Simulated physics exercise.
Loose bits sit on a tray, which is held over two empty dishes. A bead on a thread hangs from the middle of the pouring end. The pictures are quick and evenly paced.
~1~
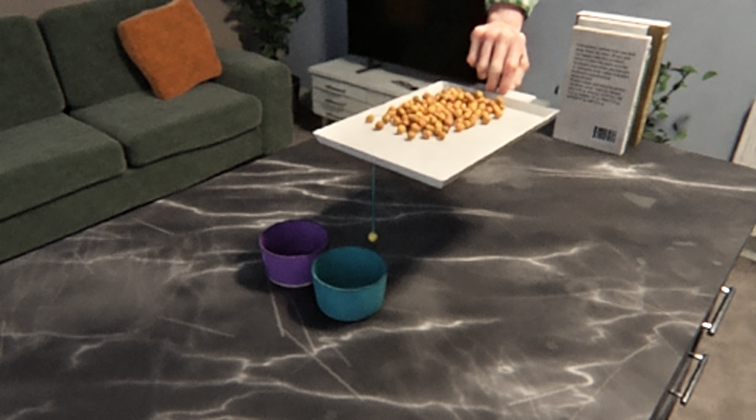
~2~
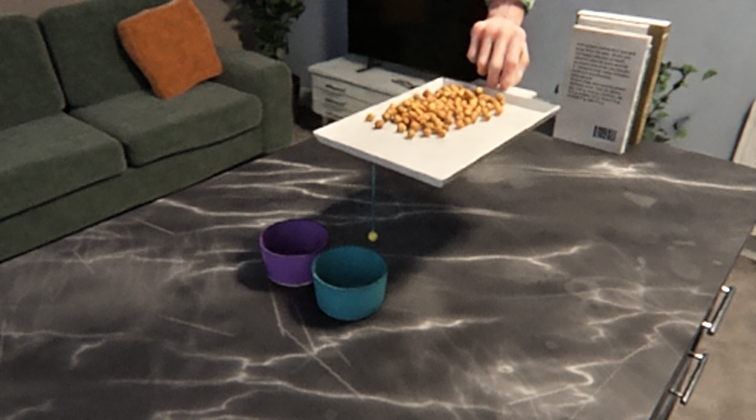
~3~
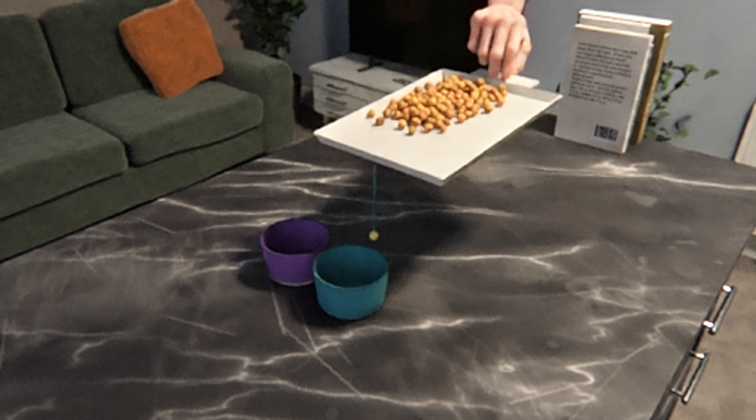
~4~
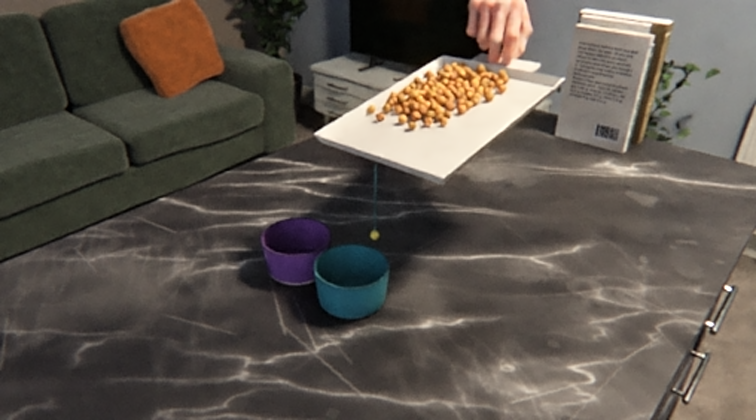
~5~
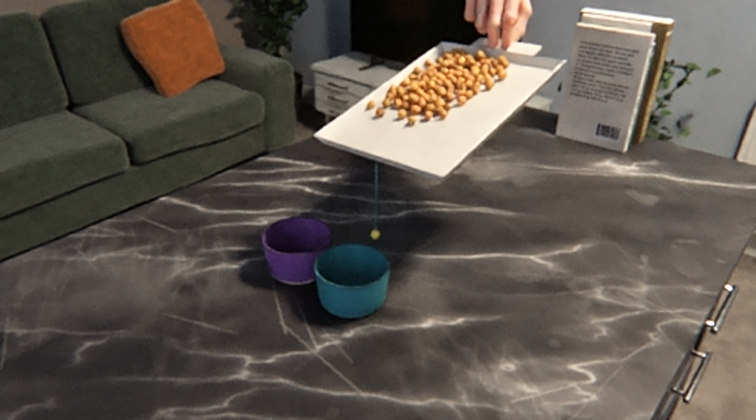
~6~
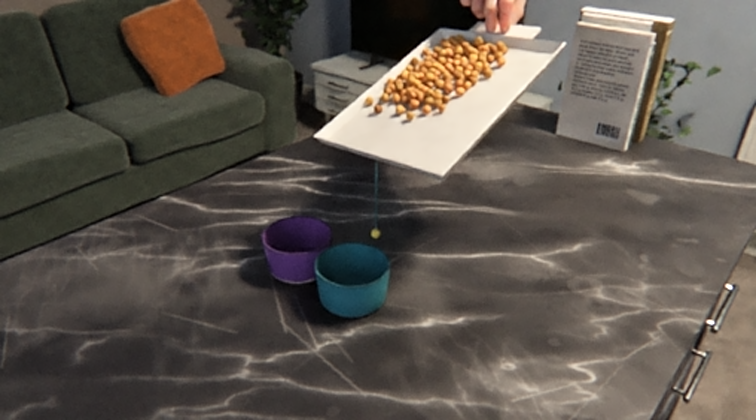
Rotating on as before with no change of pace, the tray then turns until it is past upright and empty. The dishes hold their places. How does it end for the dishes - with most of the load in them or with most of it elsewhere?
Mostly kept.
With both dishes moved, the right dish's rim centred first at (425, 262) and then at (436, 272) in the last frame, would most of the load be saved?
Held in all, by try: A smaller portion, then a smaller portion.
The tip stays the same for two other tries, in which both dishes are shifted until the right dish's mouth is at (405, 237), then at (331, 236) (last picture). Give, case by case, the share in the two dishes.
Approximately 0 percent, followed by approximately 60 percent.
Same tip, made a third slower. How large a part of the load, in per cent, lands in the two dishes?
Near 90 in a hundred.
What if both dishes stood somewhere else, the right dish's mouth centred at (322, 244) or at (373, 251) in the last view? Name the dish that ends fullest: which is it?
In the first try it's the rightmost dish, and in the second it's the leftmost dish.
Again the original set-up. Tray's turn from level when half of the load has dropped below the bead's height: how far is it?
Roughly 80 degrees at that moment.
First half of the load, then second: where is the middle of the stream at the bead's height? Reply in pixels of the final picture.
First close to (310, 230), next close to (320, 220).
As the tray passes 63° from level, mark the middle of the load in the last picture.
The load's middle is around (342, 142).
Just after the last frame, tray tipped steeply; roughly two thirds on the tray; just a few in the right dish; about a tenth in the left dish; just a few outside both; roughly a quarter in the air.
A moment on, tray tipped right over; just a few on the tray; roughly a quarter in the right dish; roughly half in the left dish; about a tenth outside both; about a tenth in the air.
Further on, tray tipped past a quarter turn; roughly a third in the right dish; roughly half in the left dish; about a tenth outside both.
When it is over, tray tipped past a quarter turn; roughly a third in the right dish; roughly half in the left dish; about a tenth outside both.
